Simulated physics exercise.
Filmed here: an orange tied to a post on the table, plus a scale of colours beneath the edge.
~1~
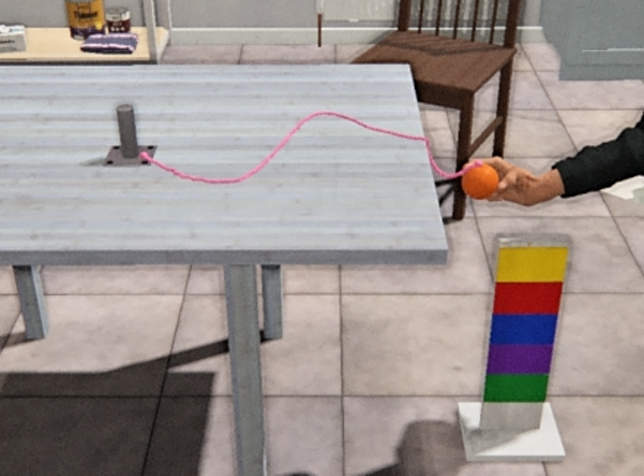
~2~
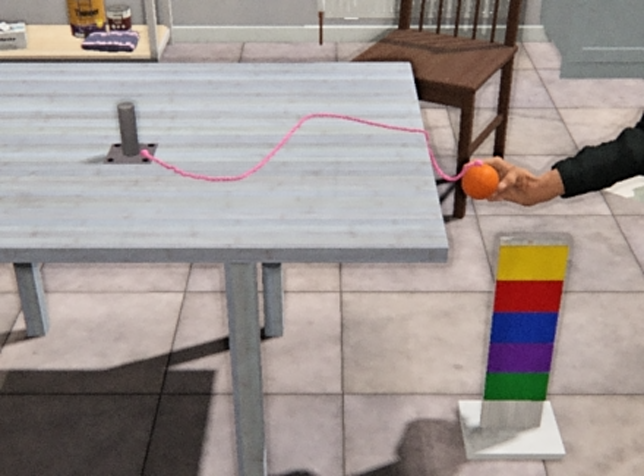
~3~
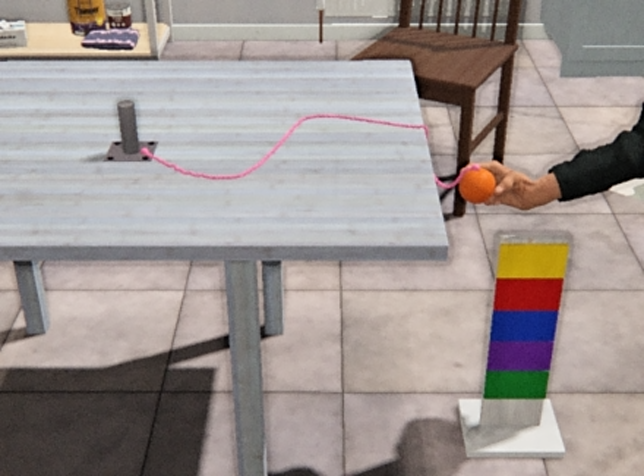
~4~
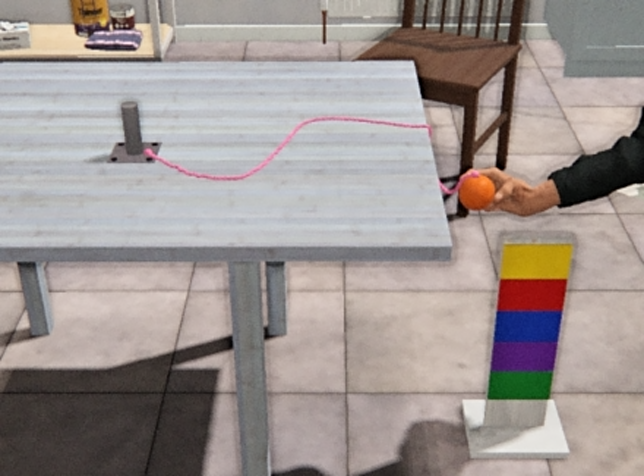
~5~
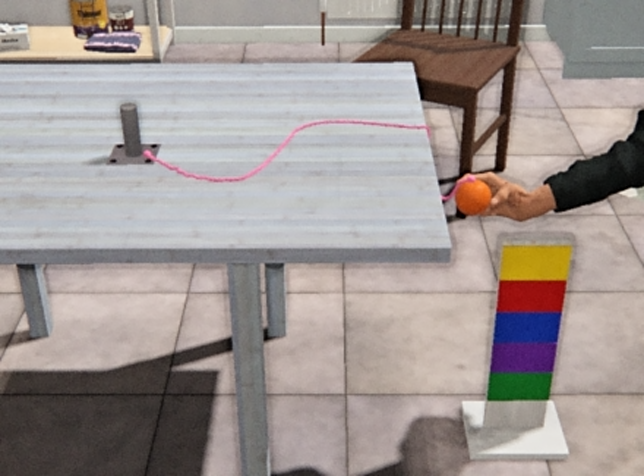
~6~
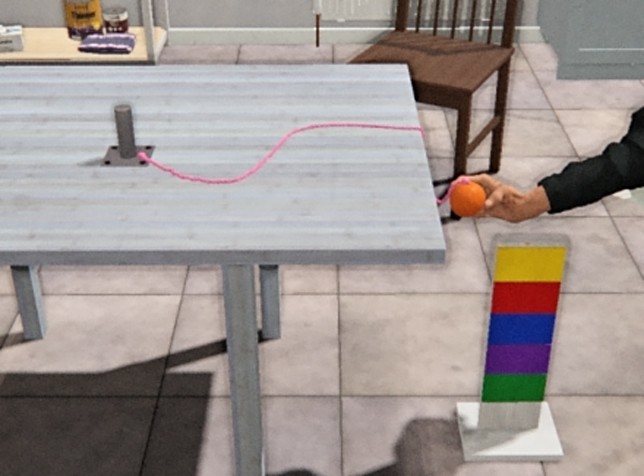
A hand holding an orange tied by a pink lace to a post on a table, lowering it slightly beside the edge.
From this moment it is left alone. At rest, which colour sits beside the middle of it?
Its centre is beside purple.
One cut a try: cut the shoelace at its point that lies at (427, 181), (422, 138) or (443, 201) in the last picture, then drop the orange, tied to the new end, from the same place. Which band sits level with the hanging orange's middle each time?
First try: Red; second try: Yellow; third try: Blue.
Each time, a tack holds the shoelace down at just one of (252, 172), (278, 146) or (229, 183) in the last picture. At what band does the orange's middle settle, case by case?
Going through the tries in order, you get blue, red and blue.
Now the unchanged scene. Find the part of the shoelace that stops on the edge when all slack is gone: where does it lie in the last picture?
Look around (326, 126).
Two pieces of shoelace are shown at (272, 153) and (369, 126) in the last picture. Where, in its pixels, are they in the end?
The first ends at (337, 156) and the second at (424, 204).
Early on, orange near (403, 349); level with blue.
Midway, orange near (417, 365); level with purple.
Finally, orange near (413, 368); level with purple. At purple.
